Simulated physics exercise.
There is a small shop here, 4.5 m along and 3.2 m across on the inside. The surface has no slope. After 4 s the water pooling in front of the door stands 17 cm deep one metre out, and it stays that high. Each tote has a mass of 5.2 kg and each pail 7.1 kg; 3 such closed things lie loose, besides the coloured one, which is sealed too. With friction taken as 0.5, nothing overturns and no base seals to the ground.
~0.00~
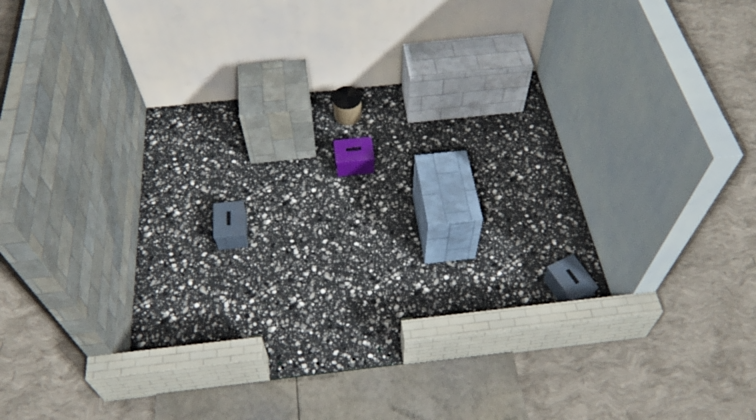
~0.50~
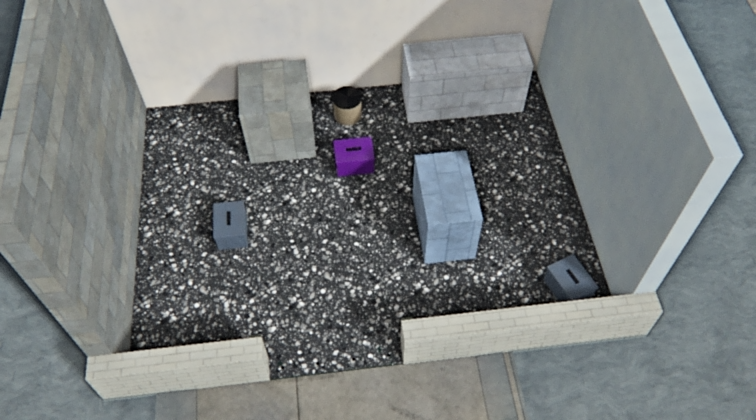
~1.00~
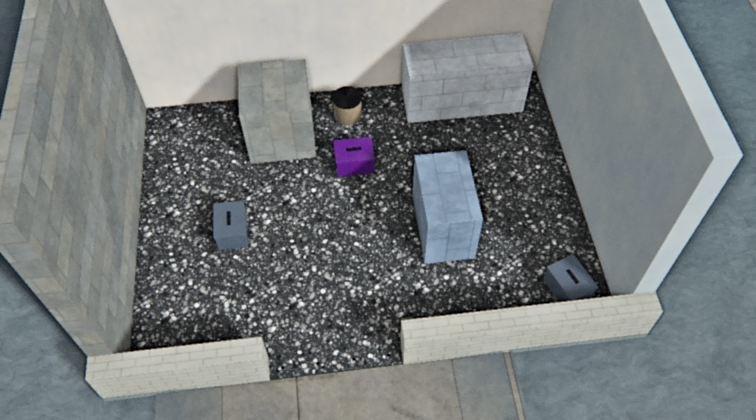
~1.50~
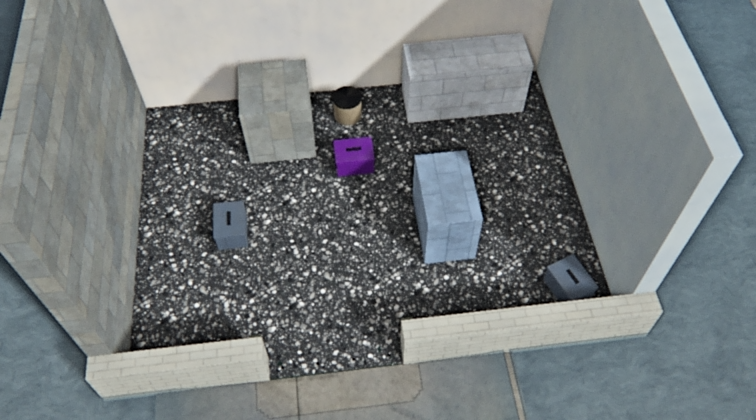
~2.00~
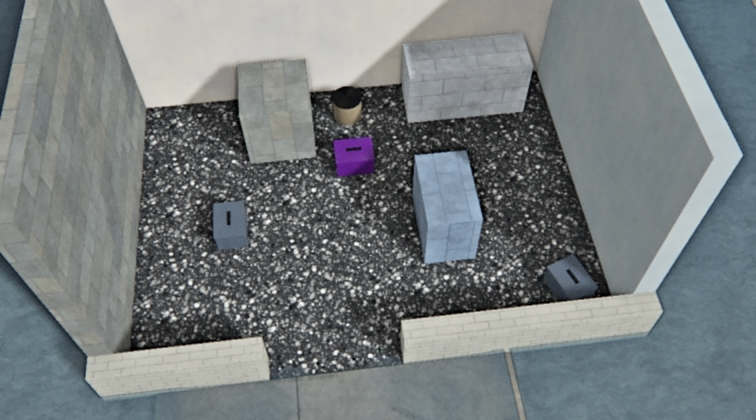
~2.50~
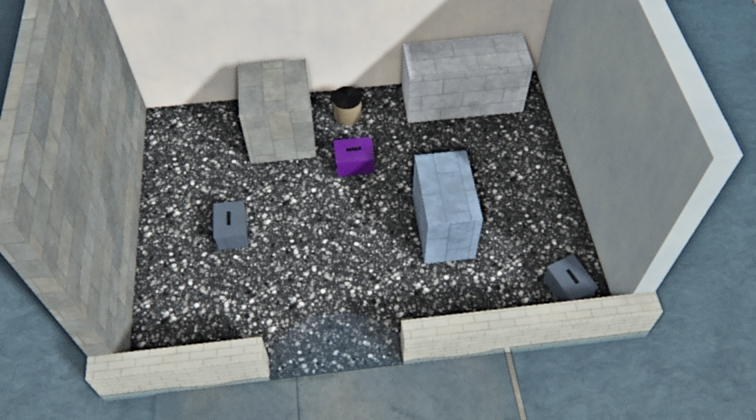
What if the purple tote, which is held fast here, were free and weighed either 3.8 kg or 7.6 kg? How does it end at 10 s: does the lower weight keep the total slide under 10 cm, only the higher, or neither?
It ends with neither weight sufficing.
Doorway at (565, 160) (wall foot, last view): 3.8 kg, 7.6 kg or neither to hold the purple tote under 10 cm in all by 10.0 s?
Both fall short.
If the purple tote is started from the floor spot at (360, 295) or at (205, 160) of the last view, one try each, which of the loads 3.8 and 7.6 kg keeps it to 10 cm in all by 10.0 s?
First try none suffices, second try none suffices.
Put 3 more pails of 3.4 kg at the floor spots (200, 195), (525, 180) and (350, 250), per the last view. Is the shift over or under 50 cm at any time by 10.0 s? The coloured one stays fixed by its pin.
The first comes out above the threshold, the second below the threshold, the third above the threshold.
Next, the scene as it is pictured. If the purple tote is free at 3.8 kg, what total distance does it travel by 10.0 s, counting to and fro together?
Total path: Roughly 150 cm.
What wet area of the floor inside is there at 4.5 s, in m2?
About 4.5 m2.
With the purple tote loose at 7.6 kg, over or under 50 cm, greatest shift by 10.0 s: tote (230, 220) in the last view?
Verdict for this one: Beyond half a metre.
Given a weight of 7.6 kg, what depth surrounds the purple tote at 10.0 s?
About 11 cm.
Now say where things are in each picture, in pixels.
In the first frame, the purple tote at (354, 150), on the bottom; 0.0 m2 under water; 0 of 4 have shifted.
In the second frame, the purple tote at (354, 150), on the bottom; 0.0 m2 under water; 0 of 4 have shifted.
In the third frame, the purple tote at (354, 150), on the bottom; water covers 0.0 m2; 0 of 4 have shifted.
In the fourth frame, the purple tote at (354, 150), on the bottom; water covers 0.0 m2; 0 of 4 have shifted.
In the fifth frame, the purple tote at (354, 150), on the bottom; 0.0 m2 under water; 0 of 4 have shifted.
In the sixth frame, the purple tote at (354, 150), on the bottom; water covers 0.3 m2; 0 of 4 have shifted.
After 3.5 s the purple tote would be 0 cm from its start with 3.8 kg and 0 cm from its start with 7.6 kg; 0 cm of water round it then.
After 4.5 s the purple tote would be 7 cm from its start with 3.8 kg and 0 cm from its start with 7.6 kg; 3 cm of water round it then.
After 7.0 s the purple tote would be 93 cm from its start with 3.8 kg and 95 cm from its start with 7.6 kg; 11 cm of water round it then.
After 10.0 s the purple tote would be 86 cm from its start with 3.8 kg and 89 cm from its start with 7.6 kg; 11 cm of water round it then.
